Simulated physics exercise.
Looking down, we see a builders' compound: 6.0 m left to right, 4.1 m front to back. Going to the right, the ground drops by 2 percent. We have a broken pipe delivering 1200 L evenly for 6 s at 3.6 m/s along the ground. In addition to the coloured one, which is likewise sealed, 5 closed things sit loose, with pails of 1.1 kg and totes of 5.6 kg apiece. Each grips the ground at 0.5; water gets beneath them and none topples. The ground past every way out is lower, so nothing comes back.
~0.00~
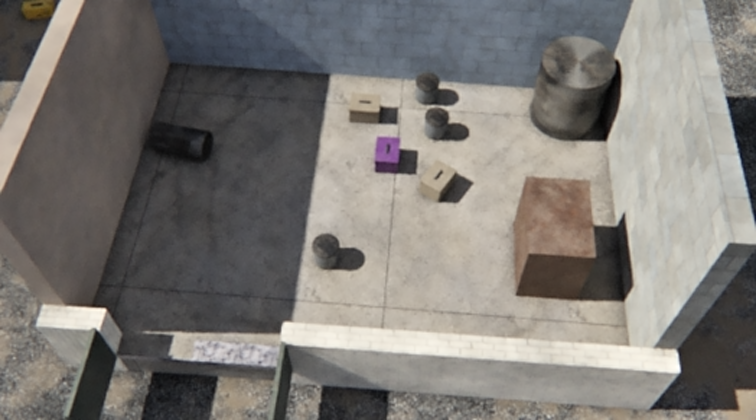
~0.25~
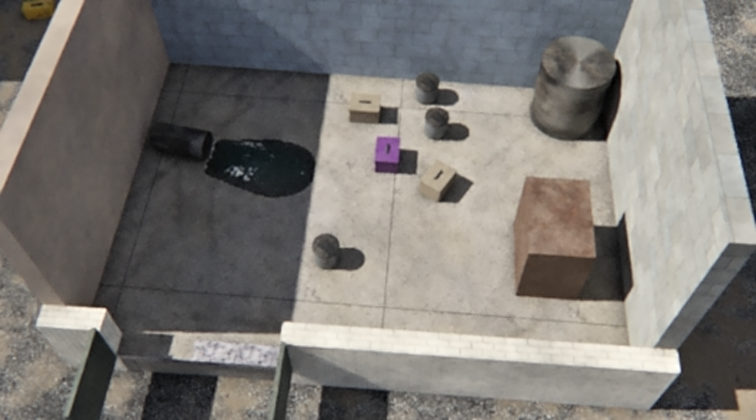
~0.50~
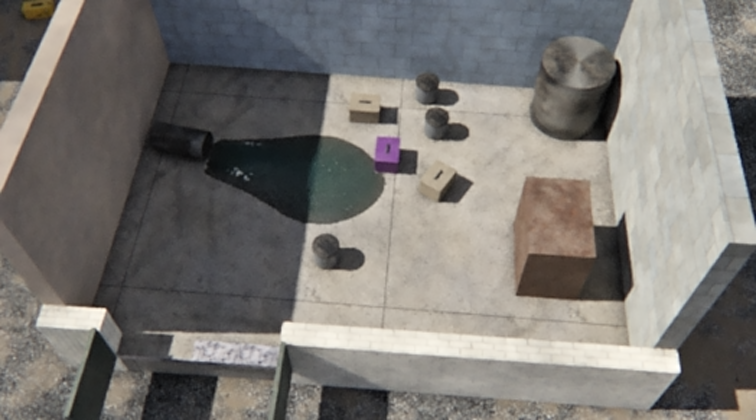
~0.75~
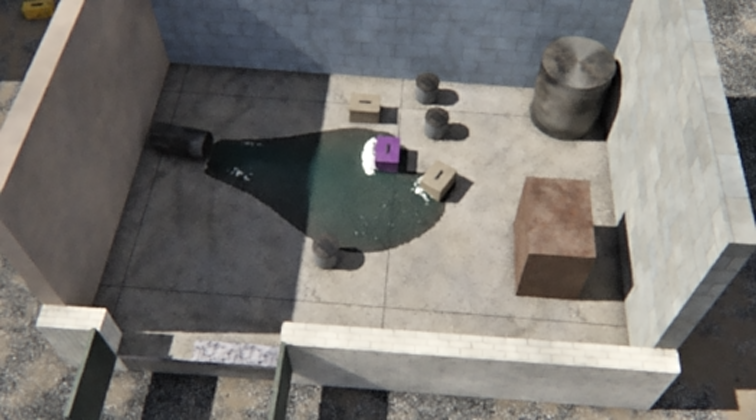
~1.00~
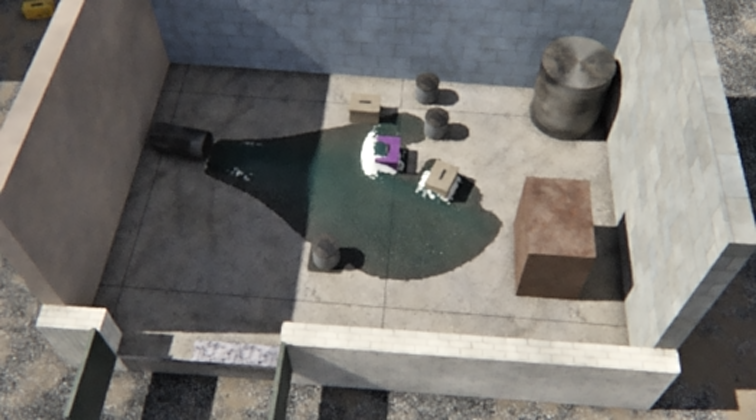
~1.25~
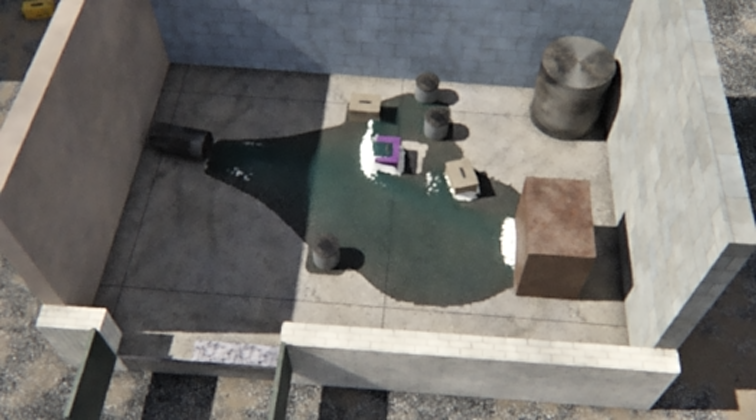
The video shows dark water spreading rightward from a pipe across a walled compound, foaming around a purple box that stays in place, then a tan box shifting slightly right as the water reaches a large brown block.
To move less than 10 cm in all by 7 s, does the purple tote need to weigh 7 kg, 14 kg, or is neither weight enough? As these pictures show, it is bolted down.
Neither ballast passes.
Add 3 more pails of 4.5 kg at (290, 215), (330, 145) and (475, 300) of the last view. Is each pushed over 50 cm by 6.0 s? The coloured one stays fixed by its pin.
Result by item: Within it; within it; beyond it.
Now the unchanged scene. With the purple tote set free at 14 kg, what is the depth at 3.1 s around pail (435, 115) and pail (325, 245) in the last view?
About 7 and 1 cm.
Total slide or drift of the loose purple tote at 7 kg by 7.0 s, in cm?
Total path: Roughly 350 cm.
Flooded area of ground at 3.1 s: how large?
Some 13 m2 of it.
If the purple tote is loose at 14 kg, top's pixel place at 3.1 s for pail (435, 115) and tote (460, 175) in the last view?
Roughly (506, 87), then roughly (596, 138).
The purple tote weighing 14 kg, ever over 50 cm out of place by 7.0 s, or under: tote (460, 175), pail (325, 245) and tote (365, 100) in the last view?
Result by item: Beyond it; within it; within it.
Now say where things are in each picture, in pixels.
The purple tote at (387, 149) rests on the ground; water covers 0.0 m2; 0 of 6 have shifted, in the first frame.
The purple tote at (387, 149) rests on the ground; water covers 0.9 m2; 0 of 6 have shifted, in the second frame.
The purple tote at (387, 149), on the bottom; 2.0 m2 under water; 0 of 6 have shifted, in the third frame.
The purple tote at (387, 149), on the bottom; water covers 3.4 m2; 0 of 6 have shifted, in the fourth frame.
The purple tote at (387, 149), on the bottom; water covers 4.9 m2; 0 of 6 have shifted, in the fifth frame.
The purple tote at (387, 149) rests on the ground; water covers 6.5 m2; 1 of 6 have shifted, in the sixth frame.
After 1.8 s the purple tote would be 202 cm from its start with 7 kg and 132 cm from its start with 14 kg; 5 cm of water round it then.
After 3.1 s the purple tote would be 265 cm from its start with 7 kg and 212 cm from its start with 14 kg; 8 cm of water round it then.
After 4.9 s the purple tote would be 261 cm from its start with 7 kg and 263 cm from its start with 14 kg; 19 cm of water round it then.
After 7.0 s the purple tote would be 193 cm from its start with 7 kg and 259 cm from its start with 14 kg; 19 cm of water round it then.
